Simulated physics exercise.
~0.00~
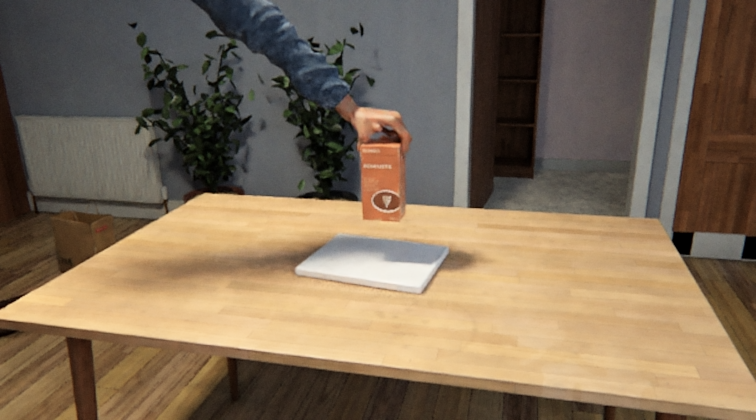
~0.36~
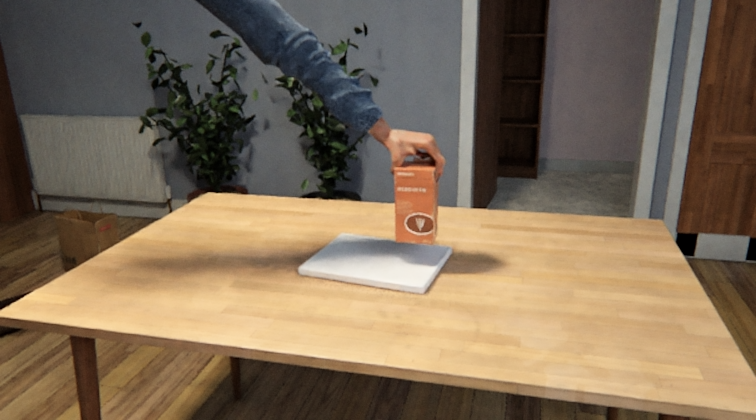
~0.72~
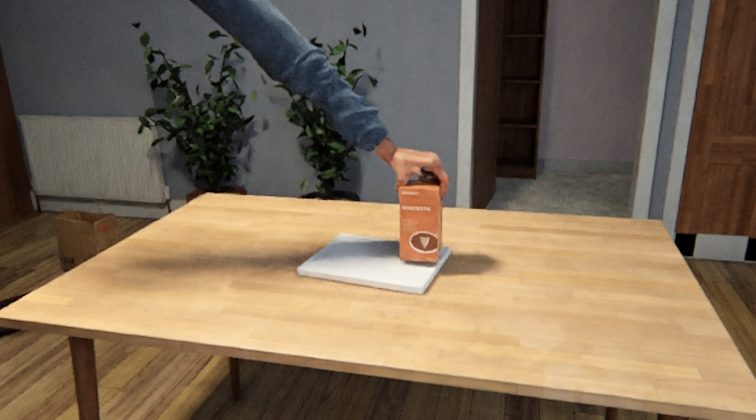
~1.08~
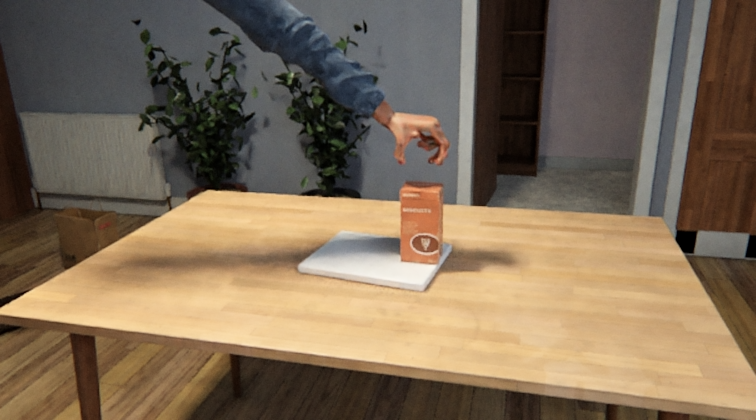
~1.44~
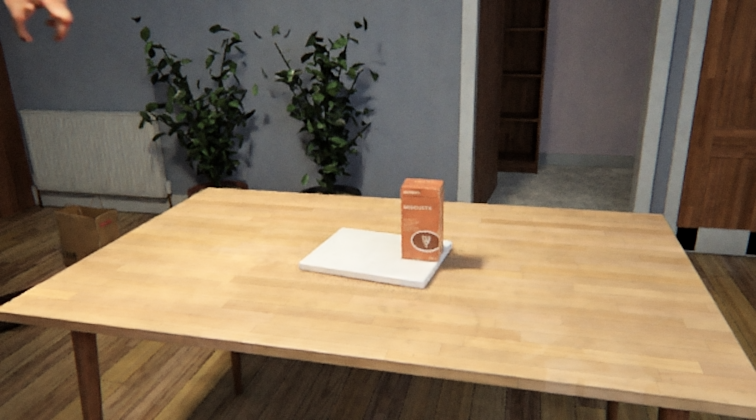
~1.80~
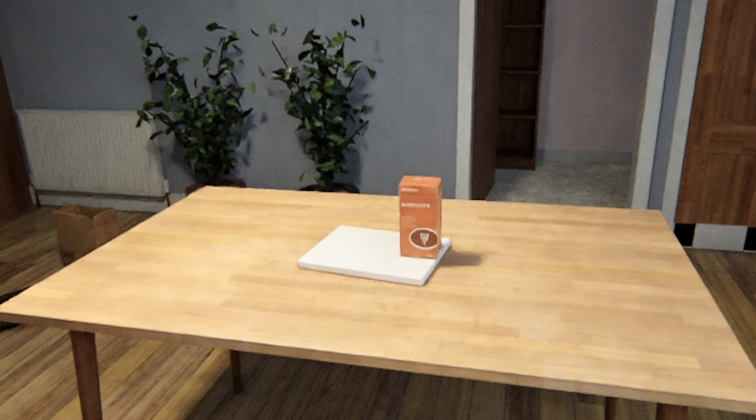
The video shows a hand lowering an orange carton toward the right side of a flat white tray on a wooden table, setting it down upright, then letting go and withdrawing to the upper left. The carton stays standing in place on the tray.
